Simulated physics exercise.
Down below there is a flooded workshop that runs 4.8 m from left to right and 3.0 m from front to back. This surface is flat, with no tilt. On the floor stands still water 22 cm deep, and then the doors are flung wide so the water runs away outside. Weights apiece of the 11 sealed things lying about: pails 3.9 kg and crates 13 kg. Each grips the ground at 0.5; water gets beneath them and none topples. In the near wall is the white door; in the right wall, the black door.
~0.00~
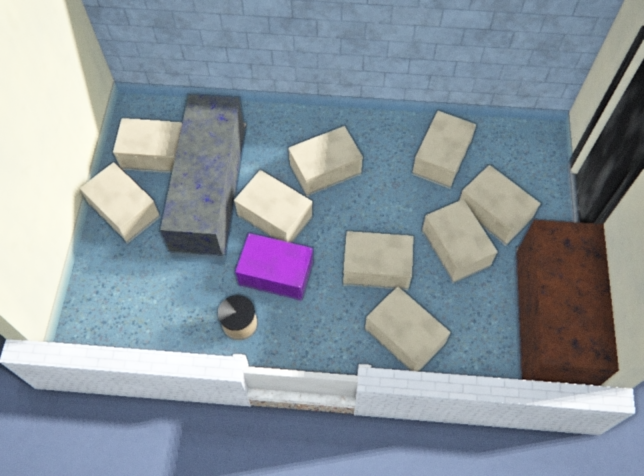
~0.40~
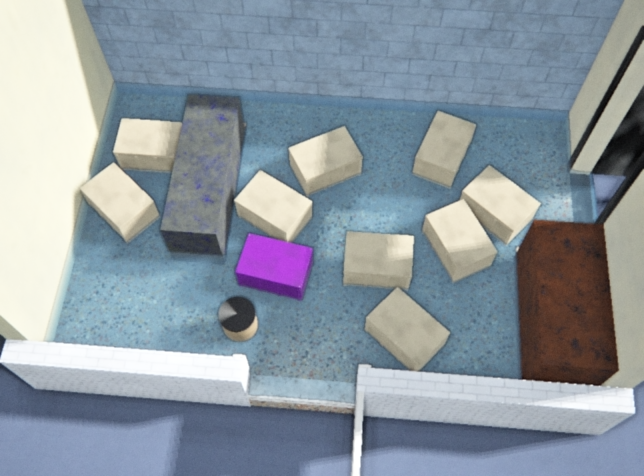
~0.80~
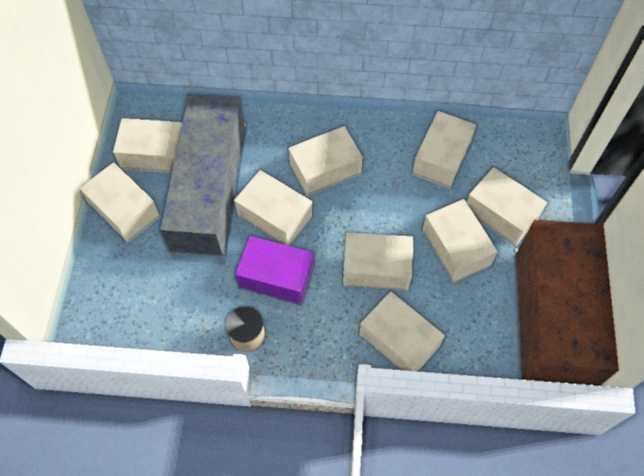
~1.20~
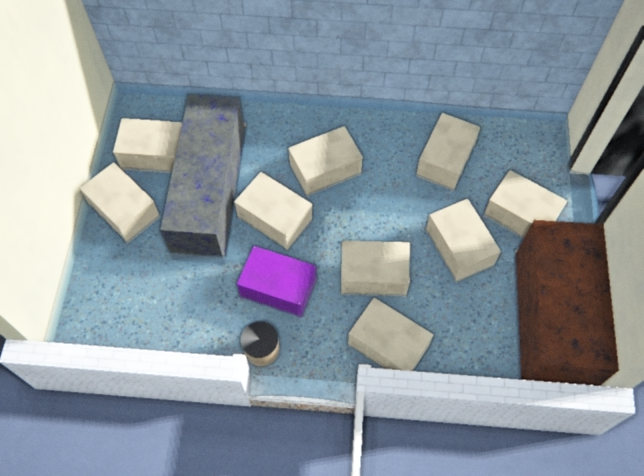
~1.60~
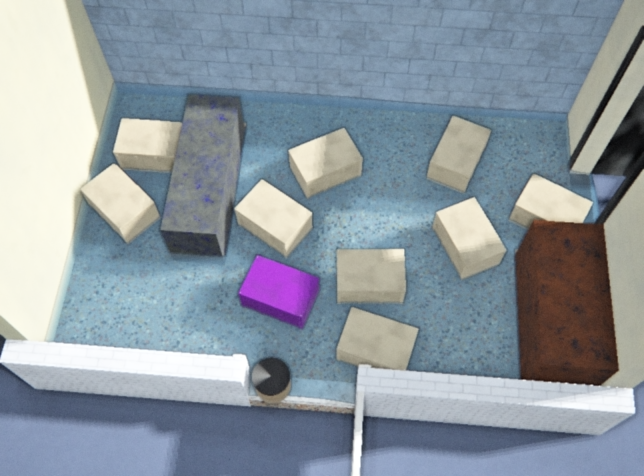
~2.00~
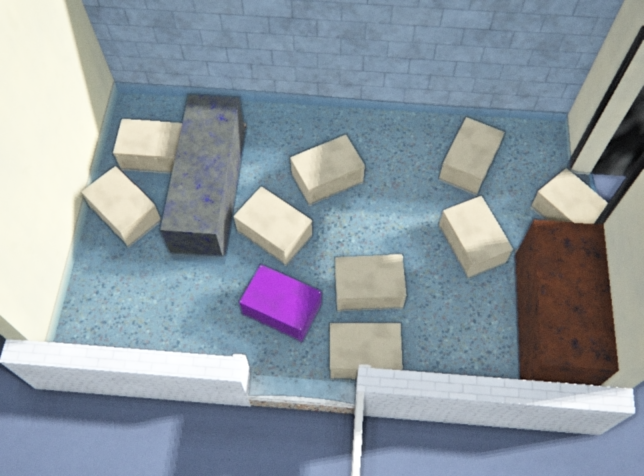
White and black doors opening in a flooded workshop, then floating crates drifting slowly and a pail slipping out the near doorway.
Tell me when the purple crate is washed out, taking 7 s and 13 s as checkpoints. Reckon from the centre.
The exit falls ahead of the first time.
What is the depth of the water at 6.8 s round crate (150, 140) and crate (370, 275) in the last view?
Some 12 cm at the first, some 13 cm at the second.
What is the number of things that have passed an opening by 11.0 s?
The answer is 7 at that time.
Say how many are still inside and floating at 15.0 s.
At that point I count 3.
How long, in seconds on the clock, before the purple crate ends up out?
That happens at about 4.0 s.
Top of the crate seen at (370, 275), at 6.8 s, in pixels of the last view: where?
Near (379, 319).
After 3.0 s the purple crate is near (280, 331), 0.6 m from its start, afloat; 2 of 11 are out; 9 afloat.
After 6.8 s the purple crate has gone out (at 4.0 s); 5 of 11 are out; 6 afloat.
After 11.0 s the purple crate has gone out (at 4.0 s); 7 of 11 are out; 4 afloat.
After 15.0 s the purple crate has gone out (at 4.0 s); 8 of 11 are out; 3 afloat.
